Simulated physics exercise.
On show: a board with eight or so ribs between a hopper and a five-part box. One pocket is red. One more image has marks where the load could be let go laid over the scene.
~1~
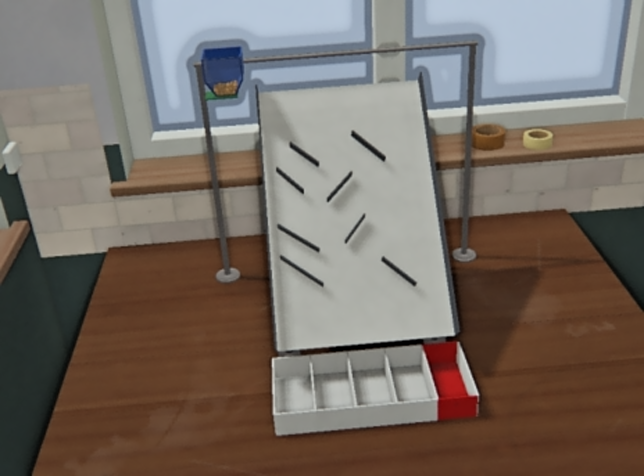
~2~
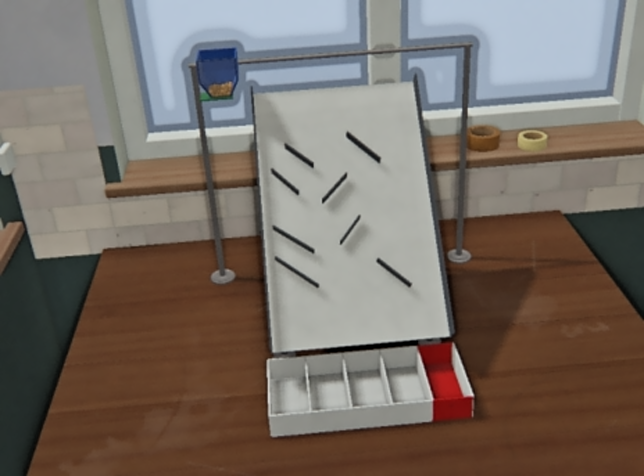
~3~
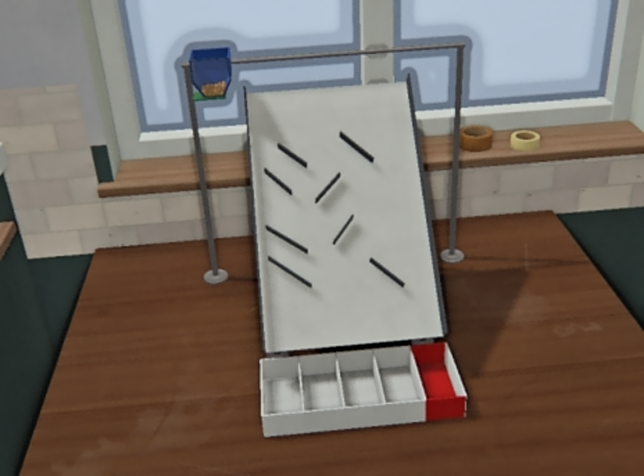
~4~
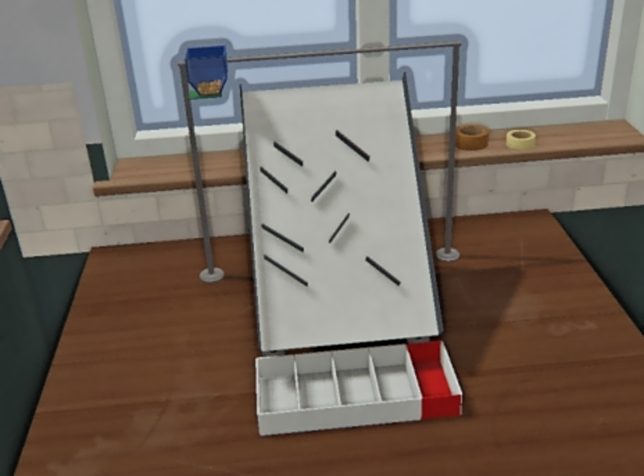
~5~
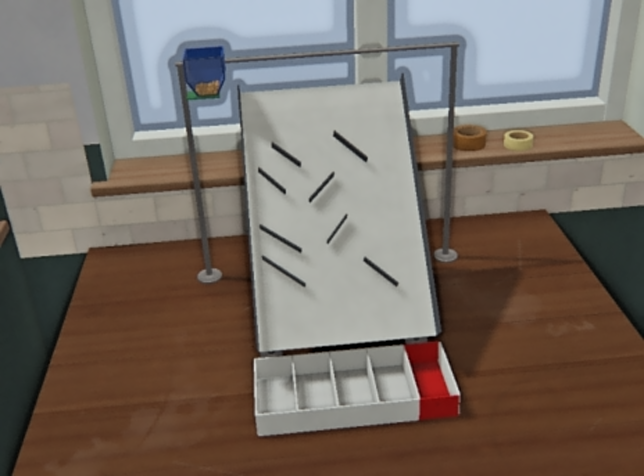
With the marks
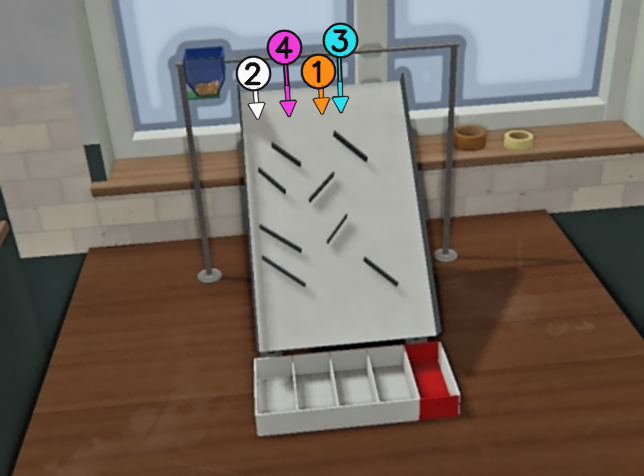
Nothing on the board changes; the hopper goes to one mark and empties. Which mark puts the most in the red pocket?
Go for 3.
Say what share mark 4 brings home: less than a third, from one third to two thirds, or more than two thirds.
It is less than a third.
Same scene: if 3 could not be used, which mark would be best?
The answer is 1.
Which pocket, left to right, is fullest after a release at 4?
The third.
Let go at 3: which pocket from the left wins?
The fifth from the left.
On the marked copy, mark 1 meets the board at (321, 108); mark 2 meets the board at (257, 113); mark 3 meets the board at (340, 106); mark 4 meets the board at (288, 110).
Choosing 1, about a quarter in the red pocket, about two thirds in other pockets, a small part outside the box.
Choosing 2, a stray few in the red pocket, most in other pockets, a small part outside the box.
Choosing 3, about half in the red pocket, about a quarter in other pockets, about a quarter outside the box.
Choosing 4, a stray few in the red pocket, nearly all in other pockets, a small part outside the box.
